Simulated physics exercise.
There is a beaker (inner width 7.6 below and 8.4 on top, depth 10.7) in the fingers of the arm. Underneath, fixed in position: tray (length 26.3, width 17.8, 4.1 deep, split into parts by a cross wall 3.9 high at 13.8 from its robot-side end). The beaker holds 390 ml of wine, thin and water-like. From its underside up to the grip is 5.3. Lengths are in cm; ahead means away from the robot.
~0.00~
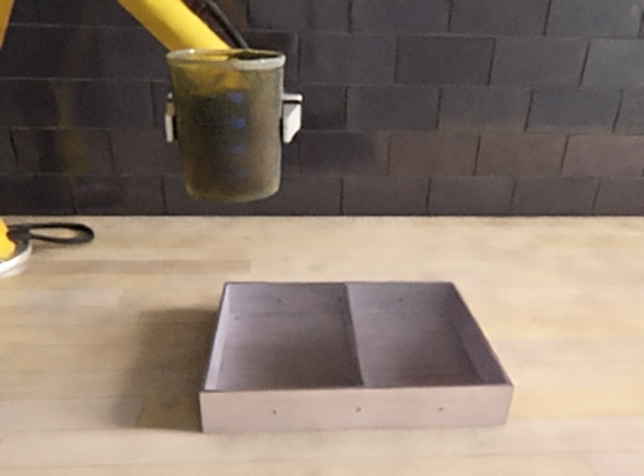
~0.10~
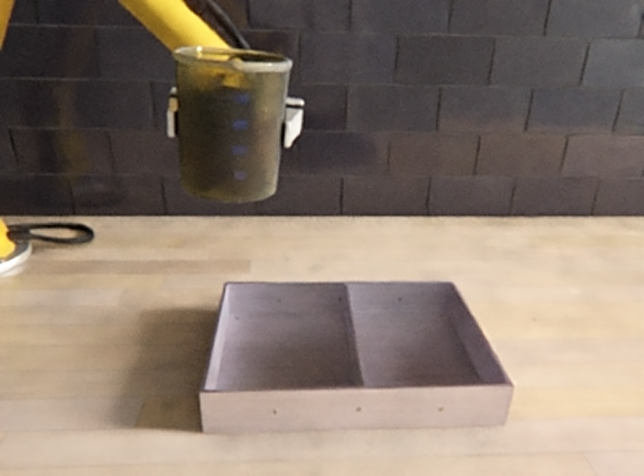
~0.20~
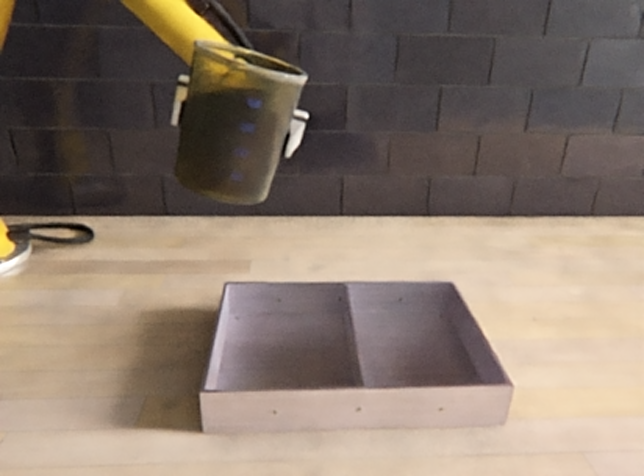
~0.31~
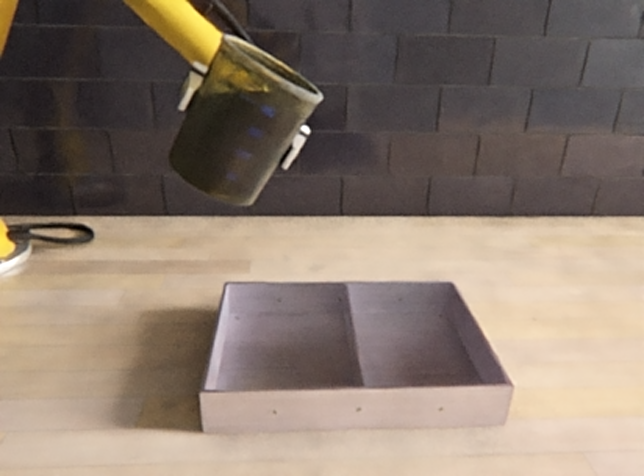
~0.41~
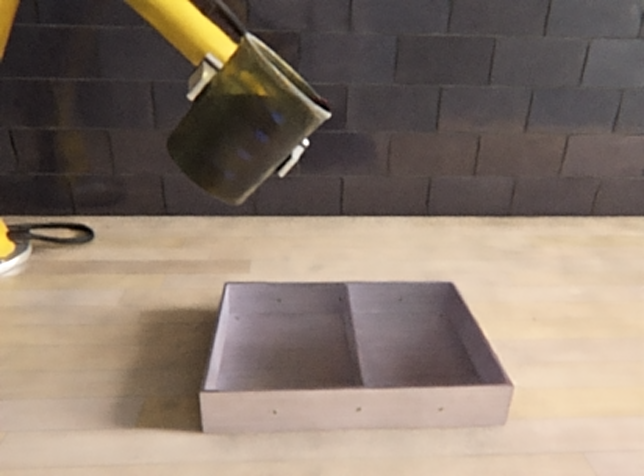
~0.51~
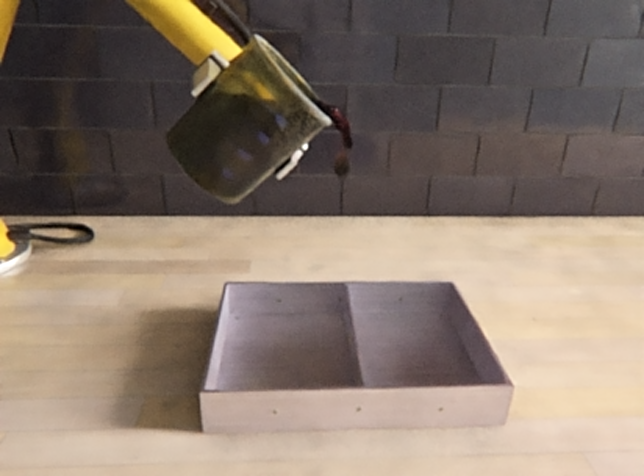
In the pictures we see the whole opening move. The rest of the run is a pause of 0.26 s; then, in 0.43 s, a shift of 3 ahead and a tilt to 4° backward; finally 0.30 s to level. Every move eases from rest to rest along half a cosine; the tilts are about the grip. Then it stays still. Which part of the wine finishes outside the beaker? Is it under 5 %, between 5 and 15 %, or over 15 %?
Between 5 and 15 %.
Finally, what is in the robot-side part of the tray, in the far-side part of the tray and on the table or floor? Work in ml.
In order: Approx. 5, 25 and 0 ml.
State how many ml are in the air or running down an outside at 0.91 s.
It comes to close to 5 ml.
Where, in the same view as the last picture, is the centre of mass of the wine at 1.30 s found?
My best guess is about (293, 158).
After 0.91 s, tilted 35° forward, liquid up to 27 above the table; 365 ml in the beaker, 20 ml in the far-side part, 5 ml in the robot-side part, 5 ml in the air or running down outside.
After 1.30 s, tilted 3° backward, liquid up to 27 above the table; 365 ml in the beaker, 25 ml in the far-side part, 5 ml in the robot-side part.
After 1.70 s, level, liquid up to 27 above the table; 365 ml in the beaker, 25 ml in the far-side part, 5 ml in the robot-side part.
After 2.50 s, level, liquid up to 27 above the table; 365 ml in the beaker, 25 ml in the far-side part, 5 ml in the robot-side part.
At rest, 365 ml in the beaker, 25 ml in the far-side part, 5 ml in the robot-side part. That is 7 % outside the beaker.
